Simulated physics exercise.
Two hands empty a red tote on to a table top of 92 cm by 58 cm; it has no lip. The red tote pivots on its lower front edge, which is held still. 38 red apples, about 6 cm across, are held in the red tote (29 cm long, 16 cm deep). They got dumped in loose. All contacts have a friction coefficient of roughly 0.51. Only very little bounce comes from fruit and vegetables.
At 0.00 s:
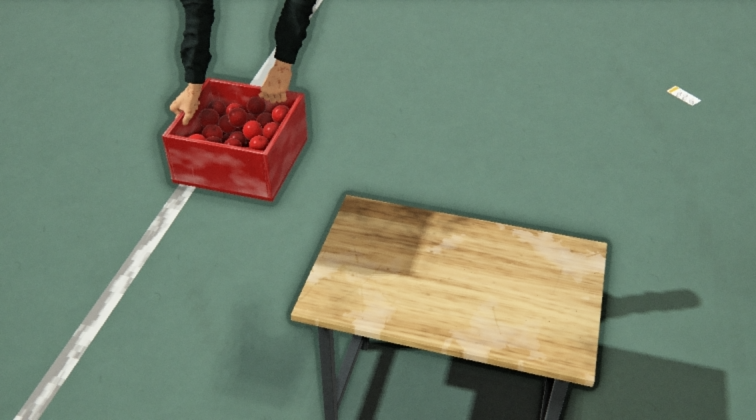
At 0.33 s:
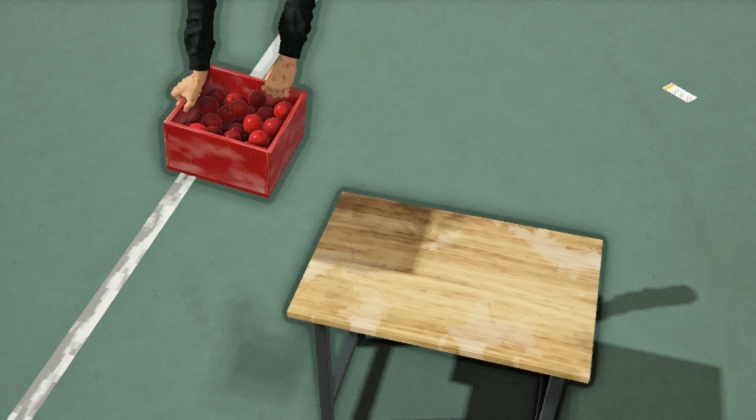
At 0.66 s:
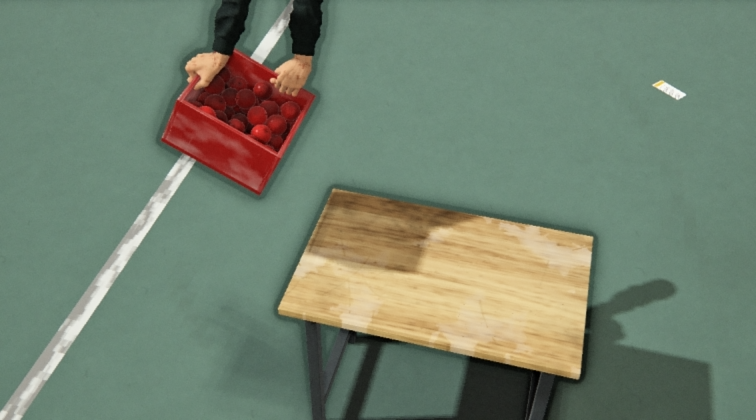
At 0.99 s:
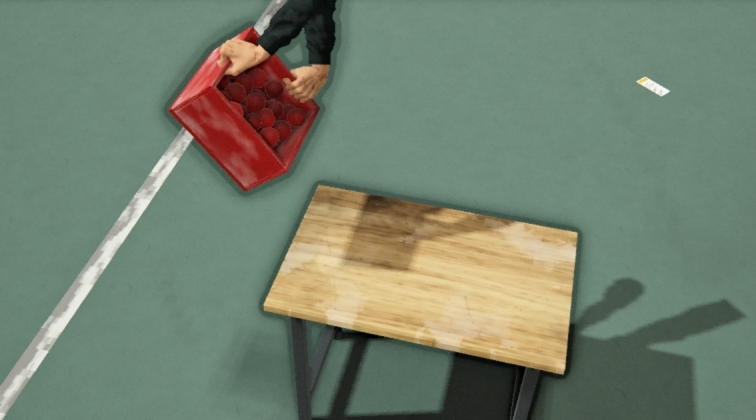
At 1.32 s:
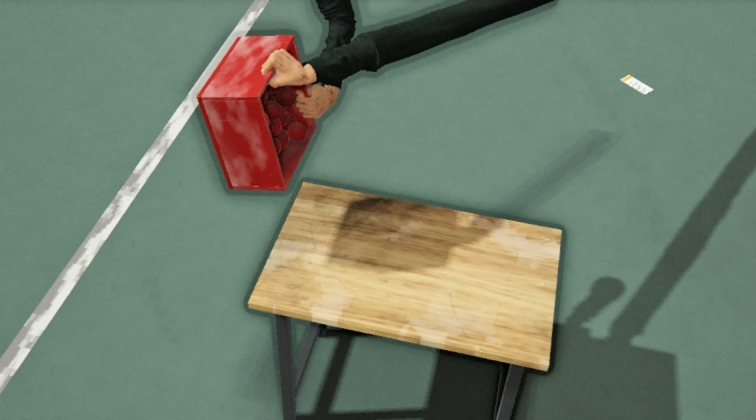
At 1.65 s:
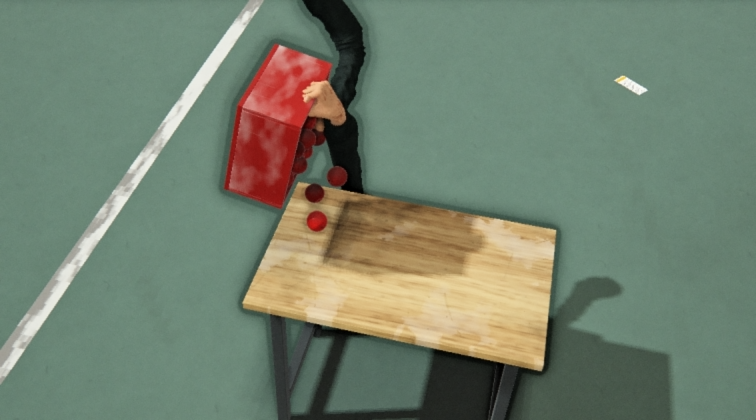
Two hands tilt a red tote of red apples until a few tumble onto a wooden table.
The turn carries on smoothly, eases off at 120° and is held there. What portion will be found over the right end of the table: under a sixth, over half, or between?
Result: Fewer than a sixth of the load over the right end of the table.
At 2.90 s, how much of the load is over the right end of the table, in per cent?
Share: About 5 %.
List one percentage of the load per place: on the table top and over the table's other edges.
My estimate is some 60 per cent, then some 35 per cent.
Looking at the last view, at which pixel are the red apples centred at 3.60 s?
Look near pixel (396, 258).
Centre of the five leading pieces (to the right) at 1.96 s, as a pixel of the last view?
Near (384, 255) in pixels.
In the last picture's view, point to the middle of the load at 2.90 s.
Somewhere around (396, 258) in pixels.
After 1.96 s, tilt 117°; 8 still in the red tote, 18 on the table top and 12 in the air.
After 2.35 s, tilt 120°; 35 on the table top and 3 over the table's other edges.
After 2.90 s, tilt 120°; 25 on the table top, 1 over the right end of the table and 12 over the table's other edges.
Final count (at 3.60 s), 23 on the table top, 1 over the right end of the table and 14 over the table's other edges. Asked share, 1 of 38, 3 per cent.
